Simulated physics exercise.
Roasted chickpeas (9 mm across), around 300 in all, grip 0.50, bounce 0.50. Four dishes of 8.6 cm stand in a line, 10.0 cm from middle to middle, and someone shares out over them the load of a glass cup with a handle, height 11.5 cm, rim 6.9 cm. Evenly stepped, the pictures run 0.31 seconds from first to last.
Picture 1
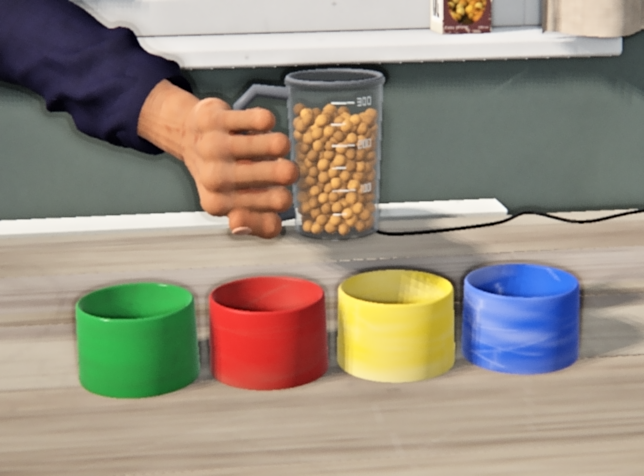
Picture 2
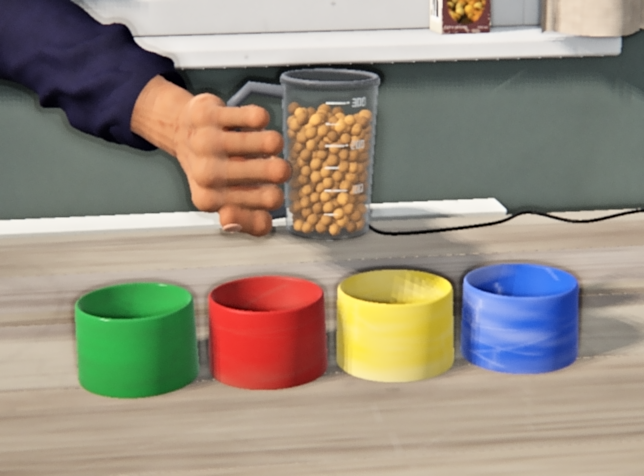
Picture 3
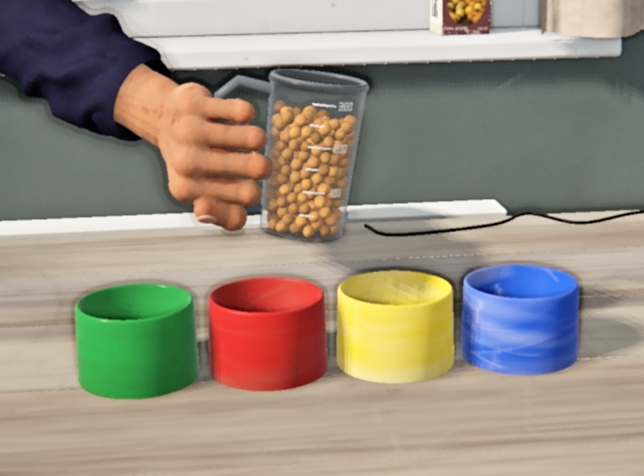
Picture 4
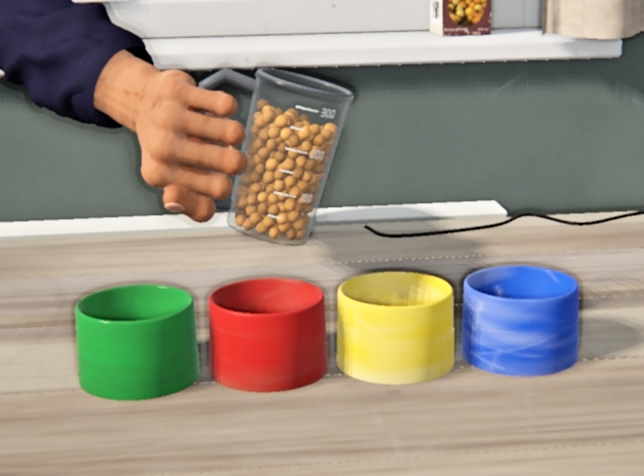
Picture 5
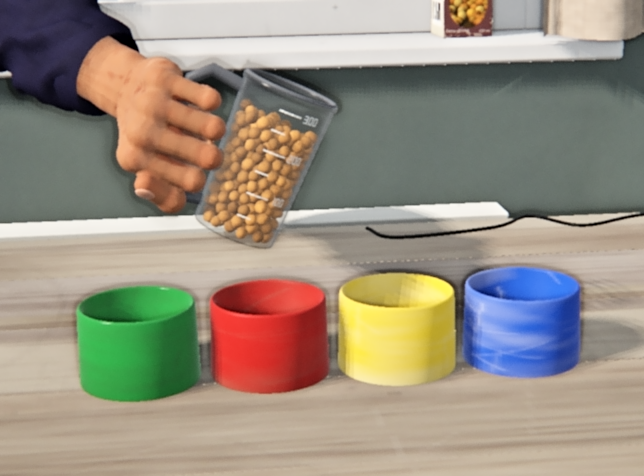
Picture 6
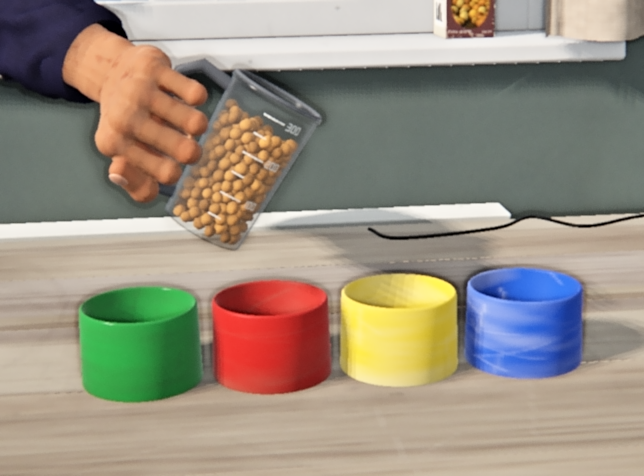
A hand gripping a clear, handled measuring cup of round, tan pieces holds it upright above a row of green, red, yellow and blue dishes. The hand draws the cup steadily left while tilting it rightward, until it leans clearly above the red dish, the pieces still inside.
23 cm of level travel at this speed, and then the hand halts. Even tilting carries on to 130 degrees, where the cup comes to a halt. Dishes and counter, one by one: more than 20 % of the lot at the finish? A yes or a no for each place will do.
Red - no; blue - no; green - yes; yellow - no; counter - no.
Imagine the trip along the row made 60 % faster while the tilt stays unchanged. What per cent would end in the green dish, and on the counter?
Green 100, counter 0.
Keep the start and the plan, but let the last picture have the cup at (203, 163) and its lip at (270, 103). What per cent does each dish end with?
The red dish keeps 0, the blue one 0, the green one 100 and the yellow one 0.
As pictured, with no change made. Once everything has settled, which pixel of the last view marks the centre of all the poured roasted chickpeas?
My guess is close to (140, 339).
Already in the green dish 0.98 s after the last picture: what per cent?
So far, roughly 85 per cent.
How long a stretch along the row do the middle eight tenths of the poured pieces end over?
5 centimetres.
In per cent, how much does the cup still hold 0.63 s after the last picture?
Load share: Near 95 percent.
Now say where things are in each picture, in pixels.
In the first picture, cup at (336, 154), tilt 0 degrees, lip at (381, 76), moved 0.0 cm; middle of the pieces at (342, 165); blue dish at (521, 282); yellow dish at (396, 288); red dish at (267, 295); green dish at (135, 302).
In the second picture, cup at (329, 154), tilt 2 degrees, lip at (376, 77), moved 0.5 cm; middle of the pieces at (335, 166).
In the third picture, cup at (310, 156), tilt 8 degrees, lip at (365, 84), moved 1.9 cm; middle of the pieces at (315, 168).
In the fourth picture, cup at (286, 158), tilt 16 degrees, lip at (350, 94), moved 3.7 cm; middle of the pieces at (289, 171).
In the fifth picture, cup at (262, 160), tilt 24 degrees, lip at (335, 106), moved 5.5 cm; middle of the pieces at (264, 173).
In the sixth picture, cup at (240, 162), tilt 31 degrees, lip at (319, 117), moved 7.4 cm; middle of the pieces at (240, 175); blue dish at (525, 286); yellow dish at (399, 292); red dish at (270, 299); green dish at (139, 305).
Then, 0.37 s after the last picture, tilt 79 degrees; cup holds 100 %.
Then, 0.63 s after the last picture, tilt 112 degrees; cup holds 95 %, green 5 %.
Then, 0.98 s after the last picture, tilt 130 degrees; cup holds 10 %, green 85 %.
In the end, red 0 %, blue 0 %, green 100 %, yellow 0 %, counter 0 %.
